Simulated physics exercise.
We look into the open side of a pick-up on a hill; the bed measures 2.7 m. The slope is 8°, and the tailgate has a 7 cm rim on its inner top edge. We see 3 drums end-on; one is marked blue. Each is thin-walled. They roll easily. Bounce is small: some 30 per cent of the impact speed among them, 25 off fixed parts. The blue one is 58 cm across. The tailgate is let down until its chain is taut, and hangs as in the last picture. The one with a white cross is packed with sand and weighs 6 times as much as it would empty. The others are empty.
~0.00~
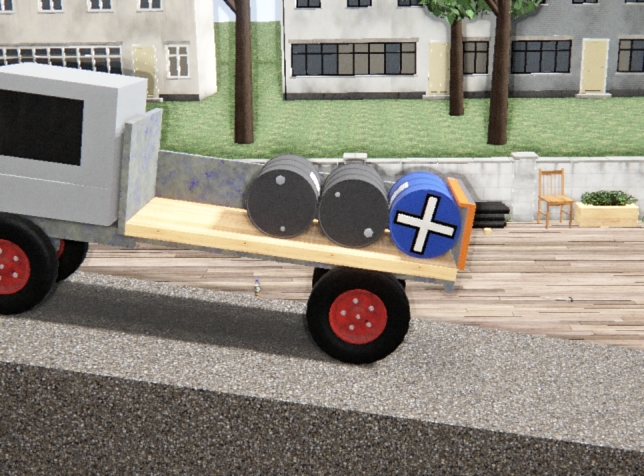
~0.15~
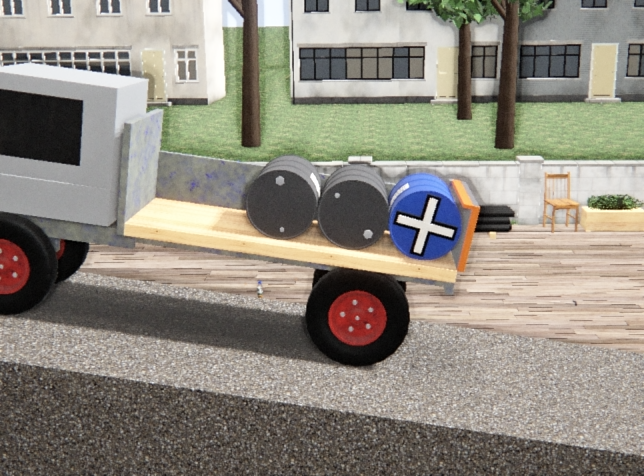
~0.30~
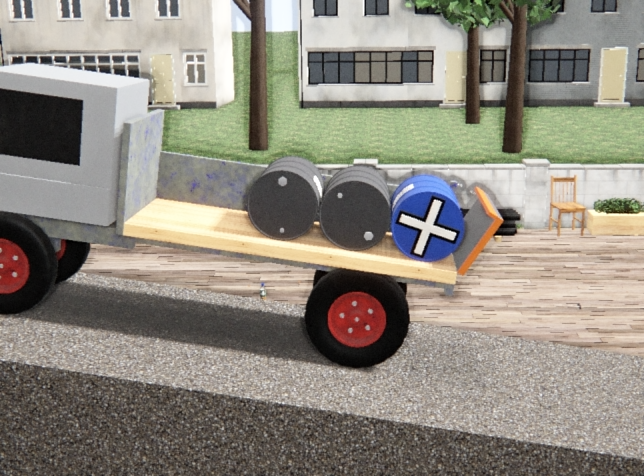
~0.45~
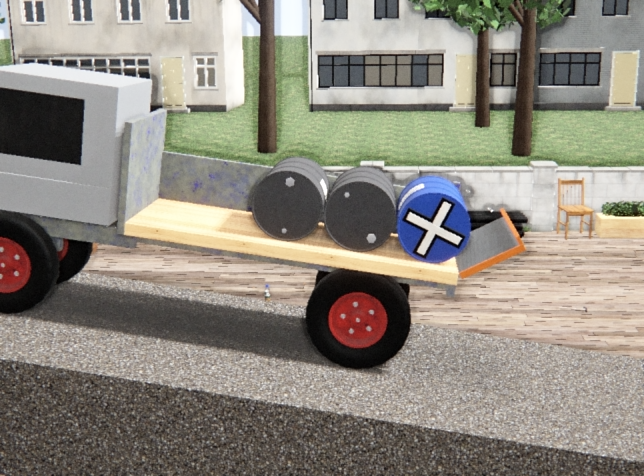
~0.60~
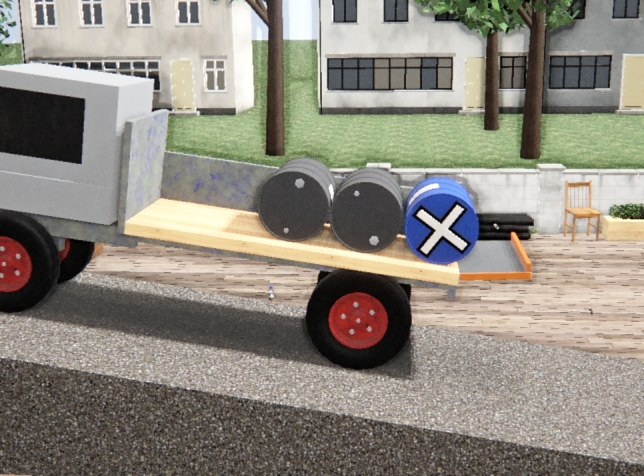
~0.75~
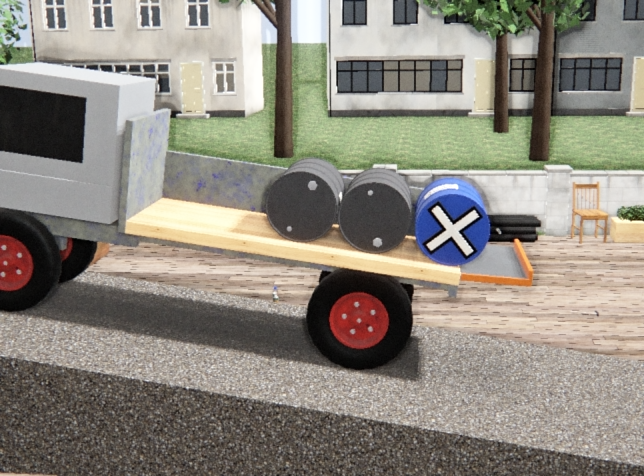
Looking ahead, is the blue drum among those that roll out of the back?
Blue is held.
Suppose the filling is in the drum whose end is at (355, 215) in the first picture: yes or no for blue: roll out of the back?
In that case blue yes.
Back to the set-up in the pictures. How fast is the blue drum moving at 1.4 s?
About 0.4 m/s.
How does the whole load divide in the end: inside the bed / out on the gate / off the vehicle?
In that order: 2, 1, 0.
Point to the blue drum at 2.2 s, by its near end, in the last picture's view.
At about (499, 235).
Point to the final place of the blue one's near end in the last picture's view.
At about (505, 236).
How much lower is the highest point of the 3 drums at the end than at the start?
Some 10 cm lower.
By 1.4 s, blue is on the gate, 35 cm past the hinge, rolling right; 0 out so far.
By 2.2 s, blue is on the gate, 25 cm past the hinge, rolling left; 0 out so far.
Finally (3.1 s), blue is on the gate, 30 cm past the hinge; 0 out so far.
